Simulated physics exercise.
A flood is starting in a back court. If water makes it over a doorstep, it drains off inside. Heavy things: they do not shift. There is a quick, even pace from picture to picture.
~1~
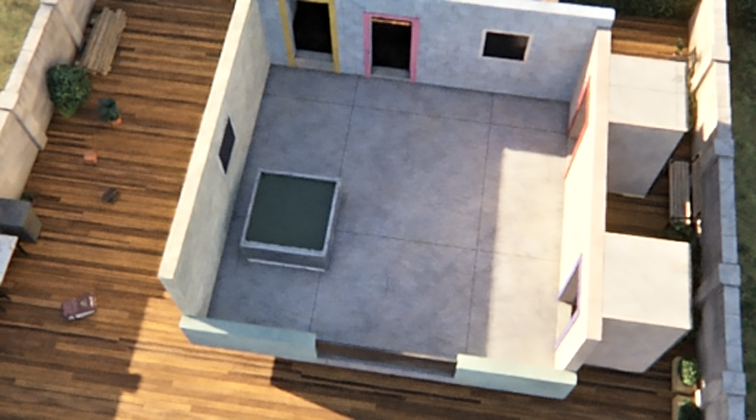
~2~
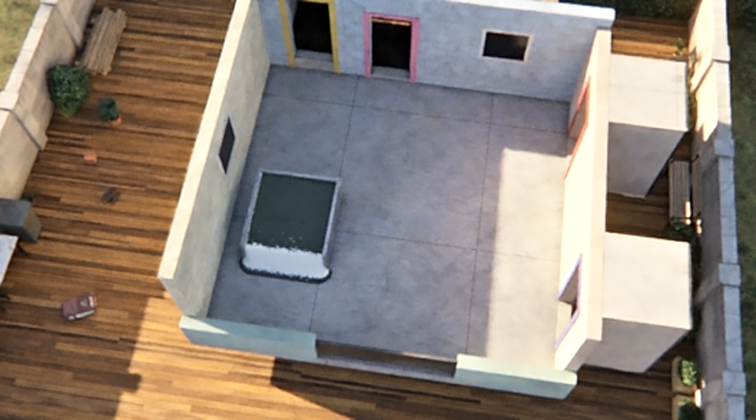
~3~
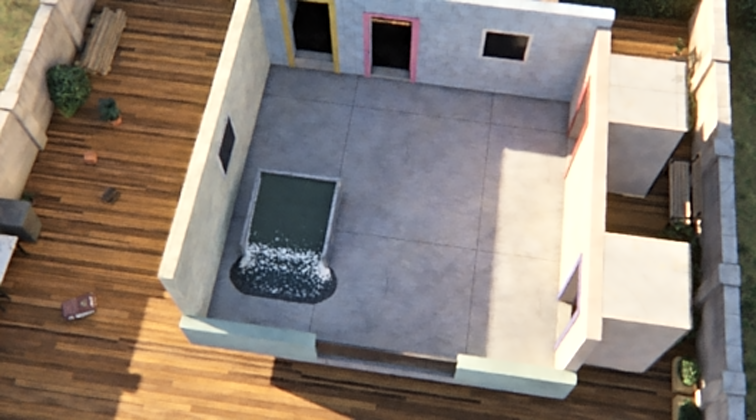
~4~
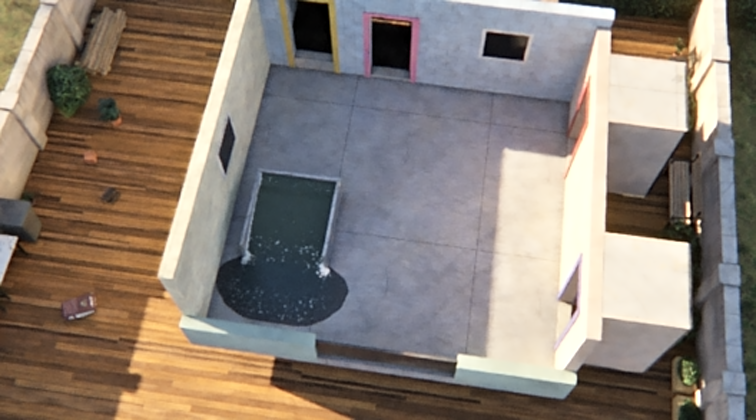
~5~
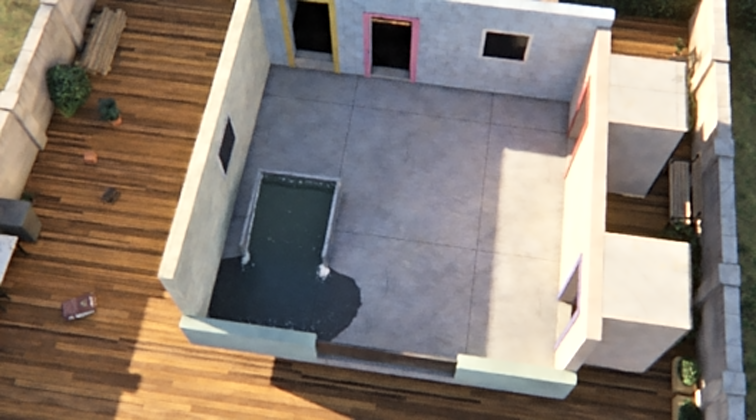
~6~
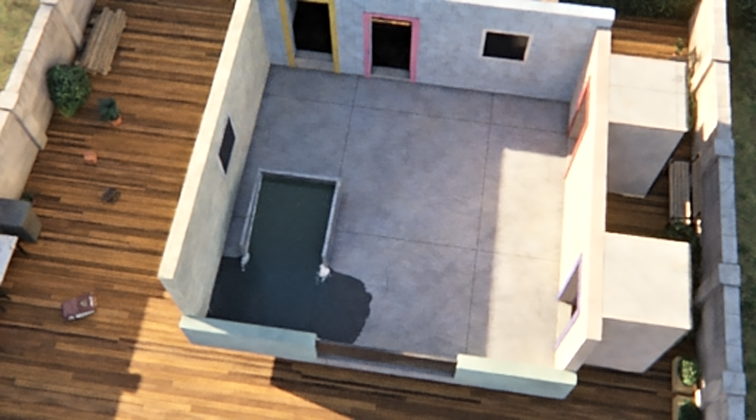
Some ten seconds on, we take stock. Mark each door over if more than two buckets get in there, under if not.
Red door - under; blue door - over; yellow door - under; pink door - under.
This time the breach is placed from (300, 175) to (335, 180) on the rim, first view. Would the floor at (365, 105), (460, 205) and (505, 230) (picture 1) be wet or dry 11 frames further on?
Submerged, untouched, untouched.
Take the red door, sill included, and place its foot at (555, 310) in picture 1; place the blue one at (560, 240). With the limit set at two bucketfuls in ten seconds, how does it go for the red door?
My take is that the red door gets beyond it.
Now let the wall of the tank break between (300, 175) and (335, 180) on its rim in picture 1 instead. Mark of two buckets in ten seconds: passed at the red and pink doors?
As I see it, the red one breaks the limit and the pink one breaks the limit.
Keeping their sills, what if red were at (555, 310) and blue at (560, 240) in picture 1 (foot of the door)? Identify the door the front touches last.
Answer: The pink door.
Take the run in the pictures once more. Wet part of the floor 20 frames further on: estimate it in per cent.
45 %.
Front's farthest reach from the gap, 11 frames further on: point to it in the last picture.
My guess is roughly (505, 373).
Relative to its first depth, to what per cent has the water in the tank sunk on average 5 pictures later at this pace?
Roughly 44 %.
A moment on, water covers 15 % of the floor; the red door not reached, the blue door not reached, the yellow door not reached, the pink door not reached.
Next, water covers 20 % of the floor; the red door not reached, the blue door not reached, the yellow door not reached, the pink door not reached.
Then, water covers 45 % of the floor; the red door not reached, the blue door over two buckets in, the yellow door not reached, the pink door not reached.
Later, water covers 60 % of the floor; the red door wet at the sill, nothing in, the blue door far over two buckets in, the yellow door wet at the sill, nothing in, the pink door wet at the sill, nothing in.
In the end, water covers 75 % of the floor; the red door wet at the sill, nothing in, the blue door far over two buckets in, the yellow door wet at the sill, nothing in, the pink door wet at the sill, nothing in.
